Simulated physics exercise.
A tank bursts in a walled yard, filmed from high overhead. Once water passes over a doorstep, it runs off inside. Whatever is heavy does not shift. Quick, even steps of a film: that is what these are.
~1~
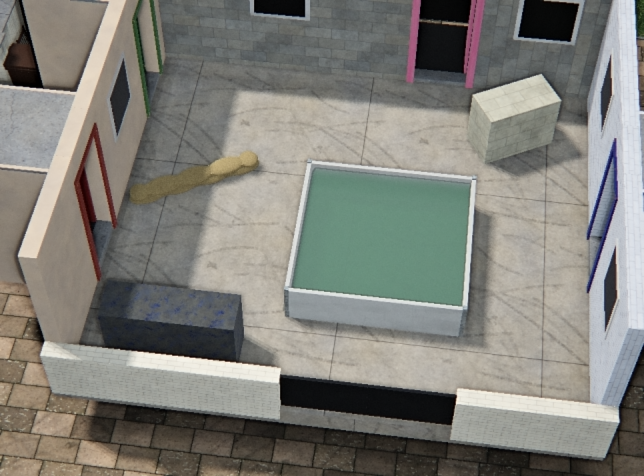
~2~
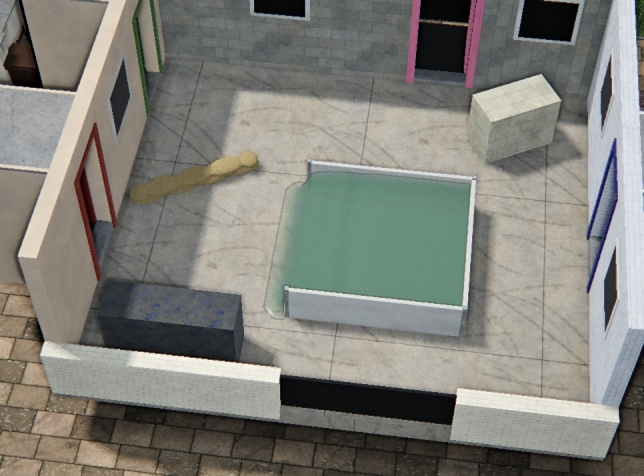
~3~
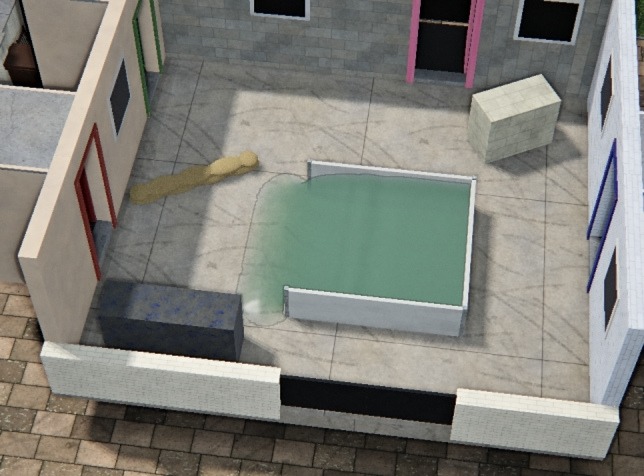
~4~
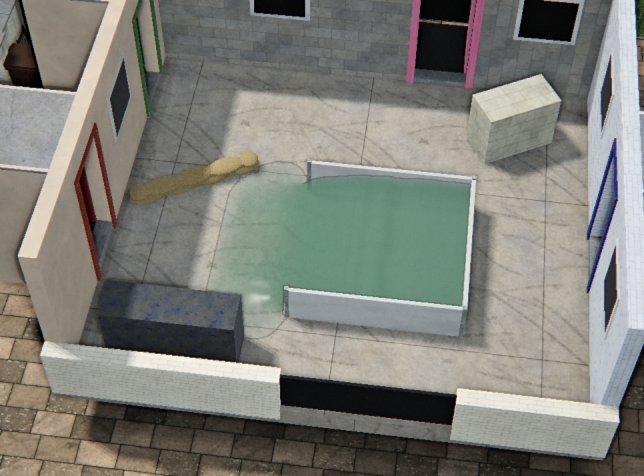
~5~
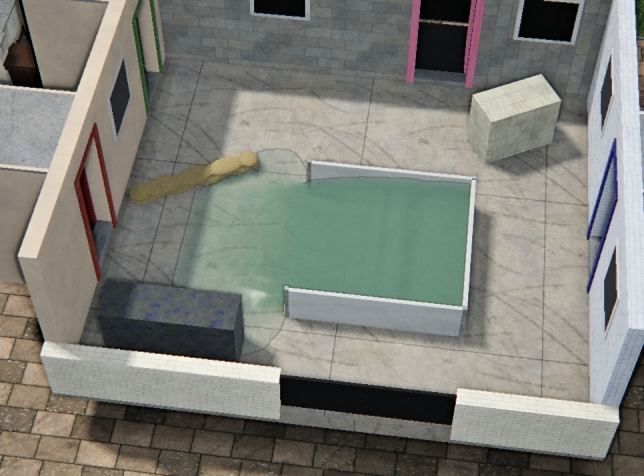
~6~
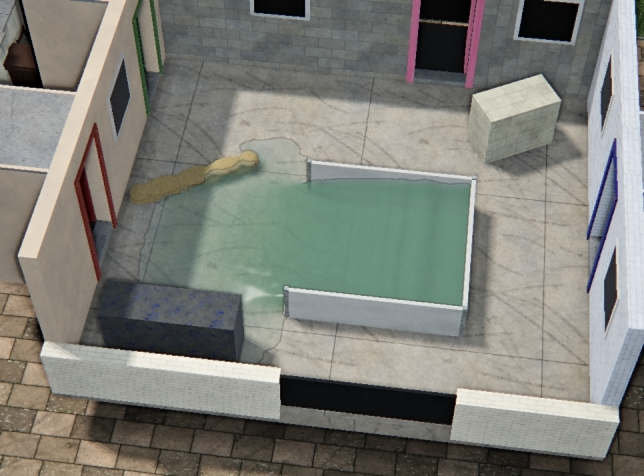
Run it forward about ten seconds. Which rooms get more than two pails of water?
The red door is going to let through more than allowed; the pink door is going to let through no more than allowed; the green door is going to let through no more than allowed; the blue door is going to let through no more than allowed.
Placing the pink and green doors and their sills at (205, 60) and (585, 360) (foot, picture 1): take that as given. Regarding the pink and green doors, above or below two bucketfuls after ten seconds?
Pink exceeds the limit, green exceeds the limit.
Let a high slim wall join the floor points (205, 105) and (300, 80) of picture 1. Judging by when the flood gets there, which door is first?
I'd go with the one in red.
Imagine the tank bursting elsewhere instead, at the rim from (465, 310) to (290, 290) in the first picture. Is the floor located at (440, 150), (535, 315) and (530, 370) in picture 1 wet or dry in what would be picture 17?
Going in your order, I'd say still bare, then still bare, then drenched.
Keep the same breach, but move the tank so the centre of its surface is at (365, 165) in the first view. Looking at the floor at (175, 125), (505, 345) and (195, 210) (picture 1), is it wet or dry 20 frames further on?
Taking the three spots in that order, I'd say drenched, then spared, then drenched.
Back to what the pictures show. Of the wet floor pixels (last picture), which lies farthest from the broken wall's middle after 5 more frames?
Near (81, 339).
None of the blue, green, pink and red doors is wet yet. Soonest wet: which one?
I'd go with the red-painted one.
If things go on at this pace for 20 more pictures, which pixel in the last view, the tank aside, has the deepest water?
Approximate pixel: (72, 370).
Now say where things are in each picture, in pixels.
In the first picture, the open tank at (384, 235) is whole and still.
In the second picture, water pours out at (301, 241) and has run to a hidden place.
In the third picture, the front is at (288, 177), out from the gap at (301, 243).
In the fourth picture, the front is at (259, 171), out from the gap at (301, 244).
In the fifth picture, water pours out at (301, 244) and has run to (259, 157).
In the sixth picture, water pours out at (301, 244) and has run to a hidden place.
A moment on, water covers 25 % of the floor; the red door under two buckets in, the pink door not reached, the green door not reached, the blue door not reached.
Next, water covers 35 % of the floor; the red door far over two buckets in, the pink door not reached, the green door wet at the sill, nothing in, the blue door not reached.
Then, water covers 45 % of the floor; the red door far over two buckets in, the pink door not reached, the green door wet at the sill, nothing in, the blue door not reached.
Later, water covers 70 % of the floor; the red door far over two buckets in, the pink door wet at the sill, nothing in, the green door under two buckets in, the blue door not reached.
In the end, water covers 95 % of the floor; the red door far over two buckets in, the pink door wet at the sill, nothing in, the green door under two buckets in, the blue door wet at the sill, nothing in.
